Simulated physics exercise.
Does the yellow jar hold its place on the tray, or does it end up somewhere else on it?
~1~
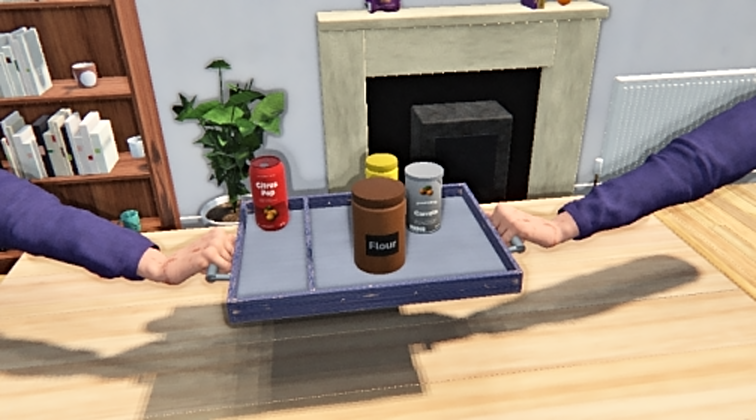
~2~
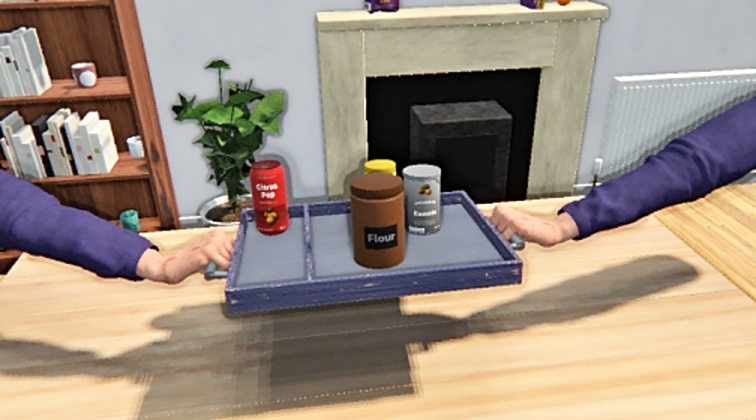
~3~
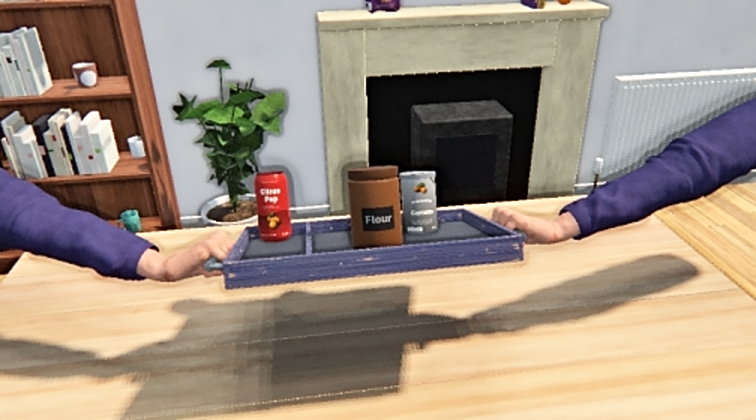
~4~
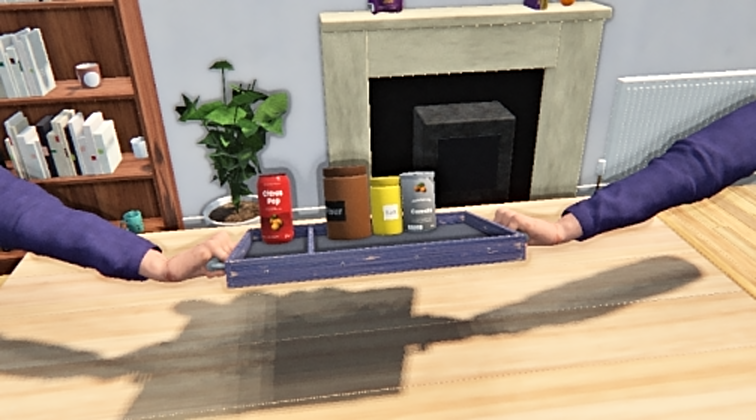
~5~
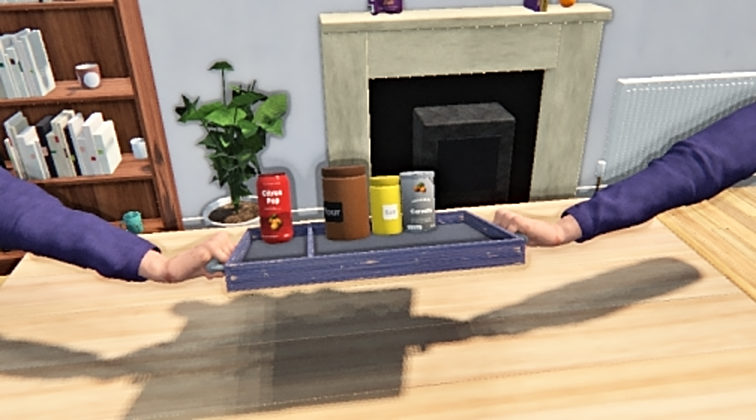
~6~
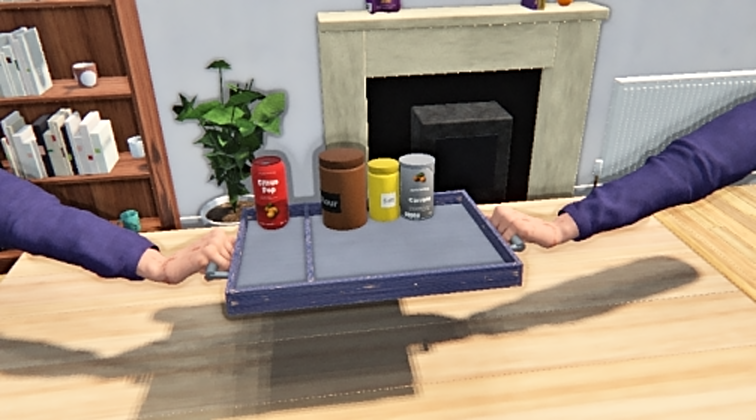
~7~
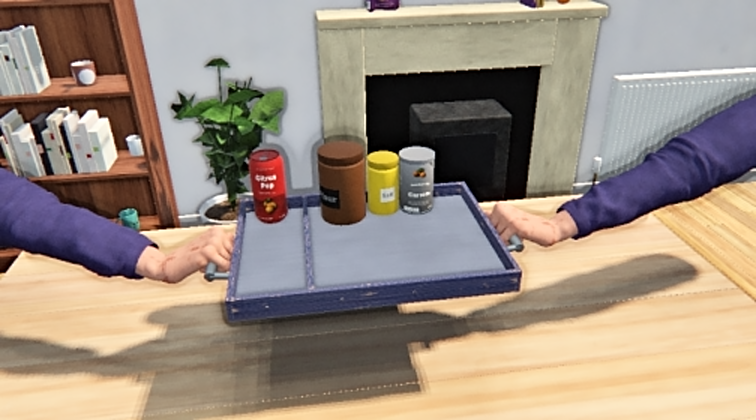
The yellow jar holds its place. It comes into clearer view because the brown jar in front of it slides away.
